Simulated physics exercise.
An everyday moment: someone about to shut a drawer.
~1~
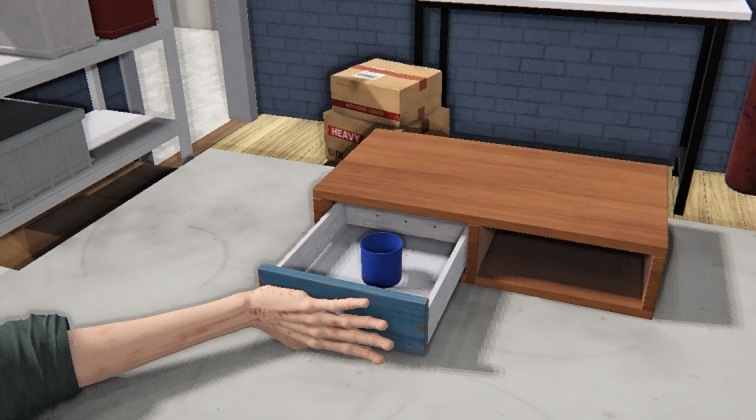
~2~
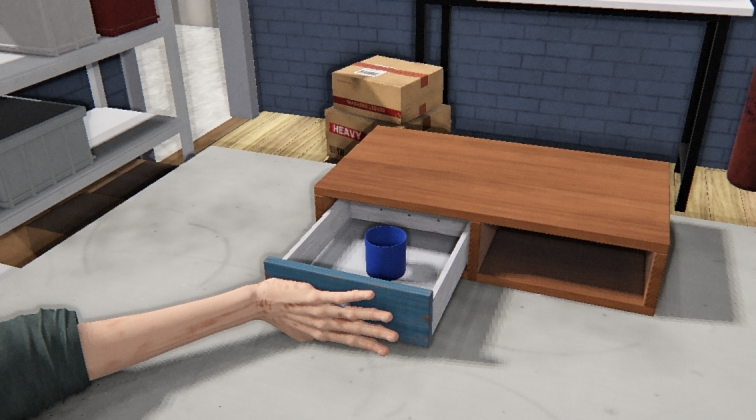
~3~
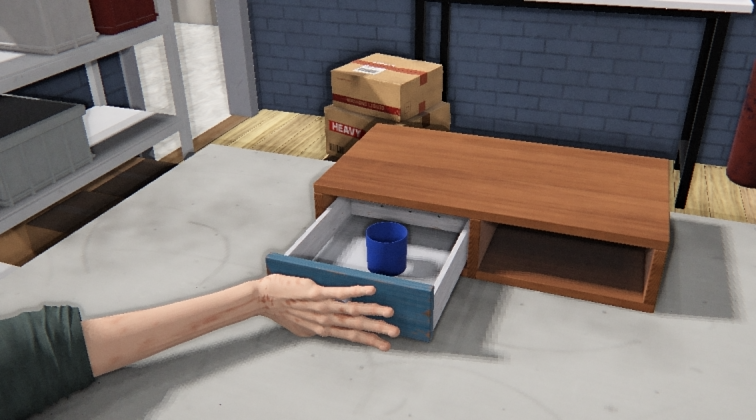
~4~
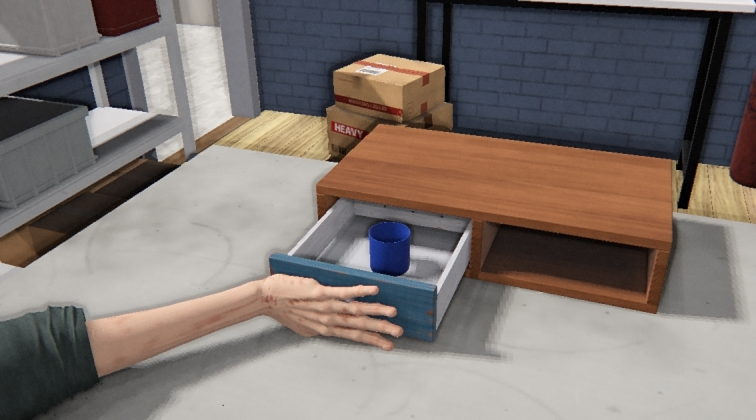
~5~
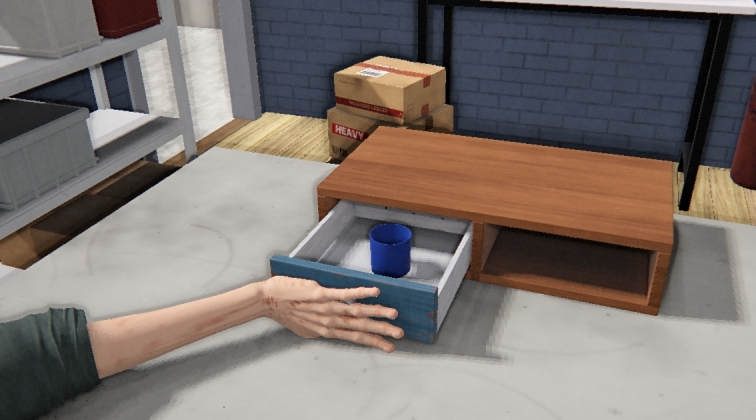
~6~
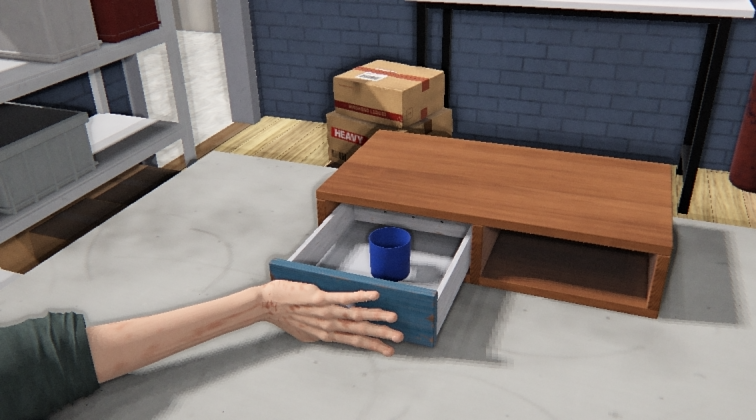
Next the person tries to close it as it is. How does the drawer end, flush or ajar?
As it turns out, the drawer closes.
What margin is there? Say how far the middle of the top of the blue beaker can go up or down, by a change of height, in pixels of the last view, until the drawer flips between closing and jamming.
About 8 pixels up.
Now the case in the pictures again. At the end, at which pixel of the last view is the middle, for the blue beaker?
Roughly at (429, 198).
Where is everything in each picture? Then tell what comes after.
In the first frame, drawer (375, 261) wide open; blue beaker (382, 260).
In the second frame, drawer (379, 254) wide open; chest (494, 206).
In the third frame, drawer (380, 250) wide open; blue beaker (387, 249).
In the fourth frame, drawer (384, 250) wide open; chest (496, 204).
In the fifth frame, drawer (384, 252) wide open; blue beaker (390, 251).
In the sixth frame, drawer (384, 256) wide open; chest (496, 210).
Then, 0.40 s on from there, drawer about half in.
In the end, the drawer shuts flush.
